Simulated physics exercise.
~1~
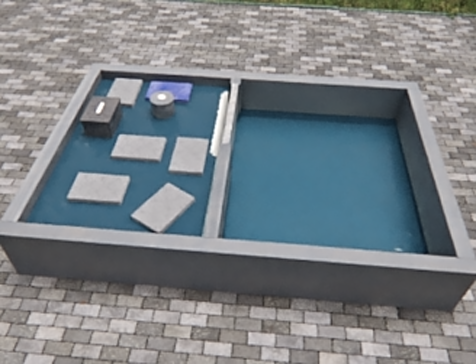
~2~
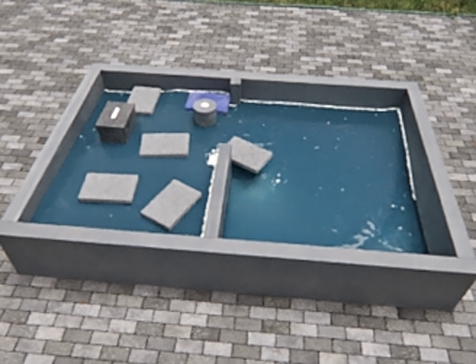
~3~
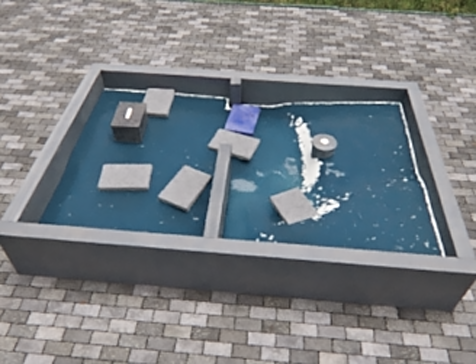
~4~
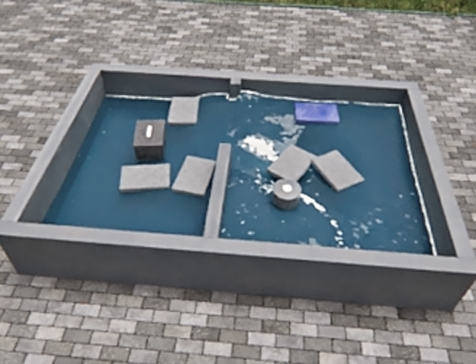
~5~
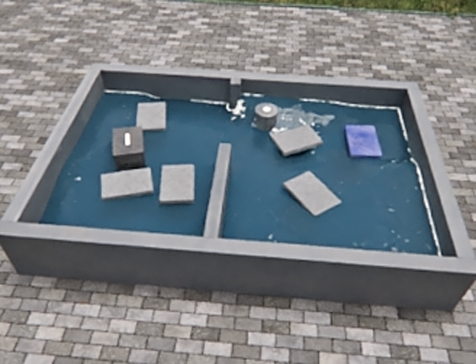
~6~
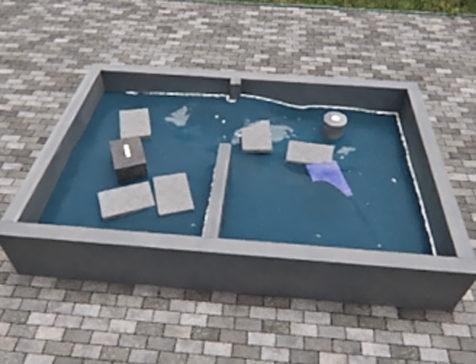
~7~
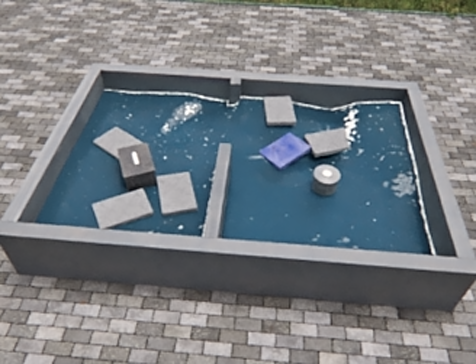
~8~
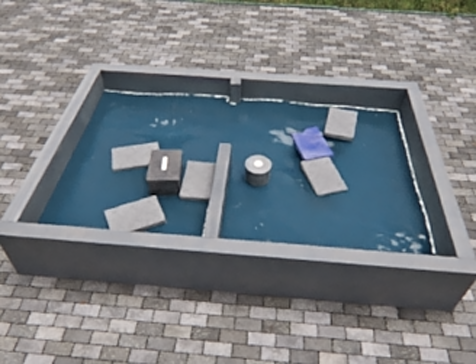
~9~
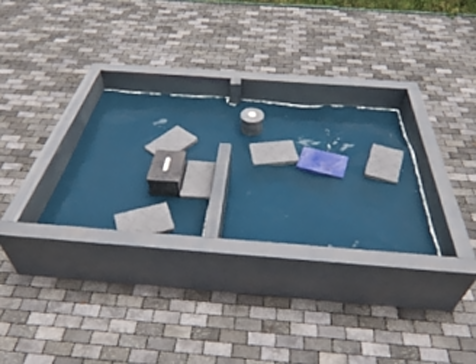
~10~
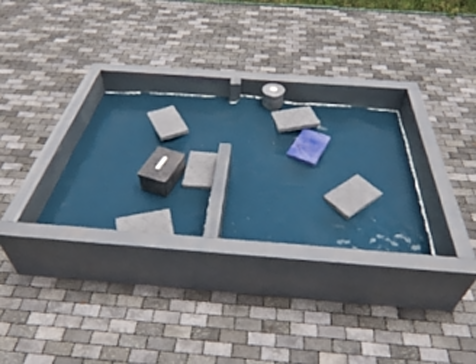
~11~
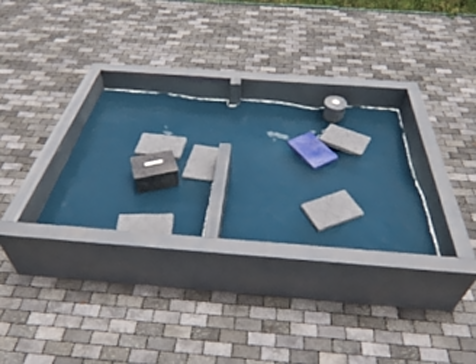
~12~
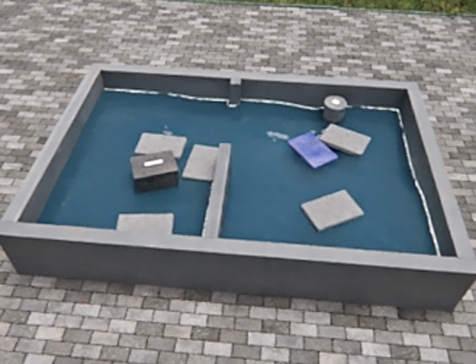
A dark grey rectangular basin of blue-green water, split by a low dividing wall, sits on grey brick paving and is seen from above at an angle. Grey slabs, a blue slab, a black box and a round grey tub float on the left, while the right side is empty. As the white-edged water surges rightward through the gap in the divider, the blue slab, the tub and two grey slabs cross over. They circle and turn on the right while the black box and other slabs drift about on the left. Finally the water calms, with the blue slab afloat right of the wall.
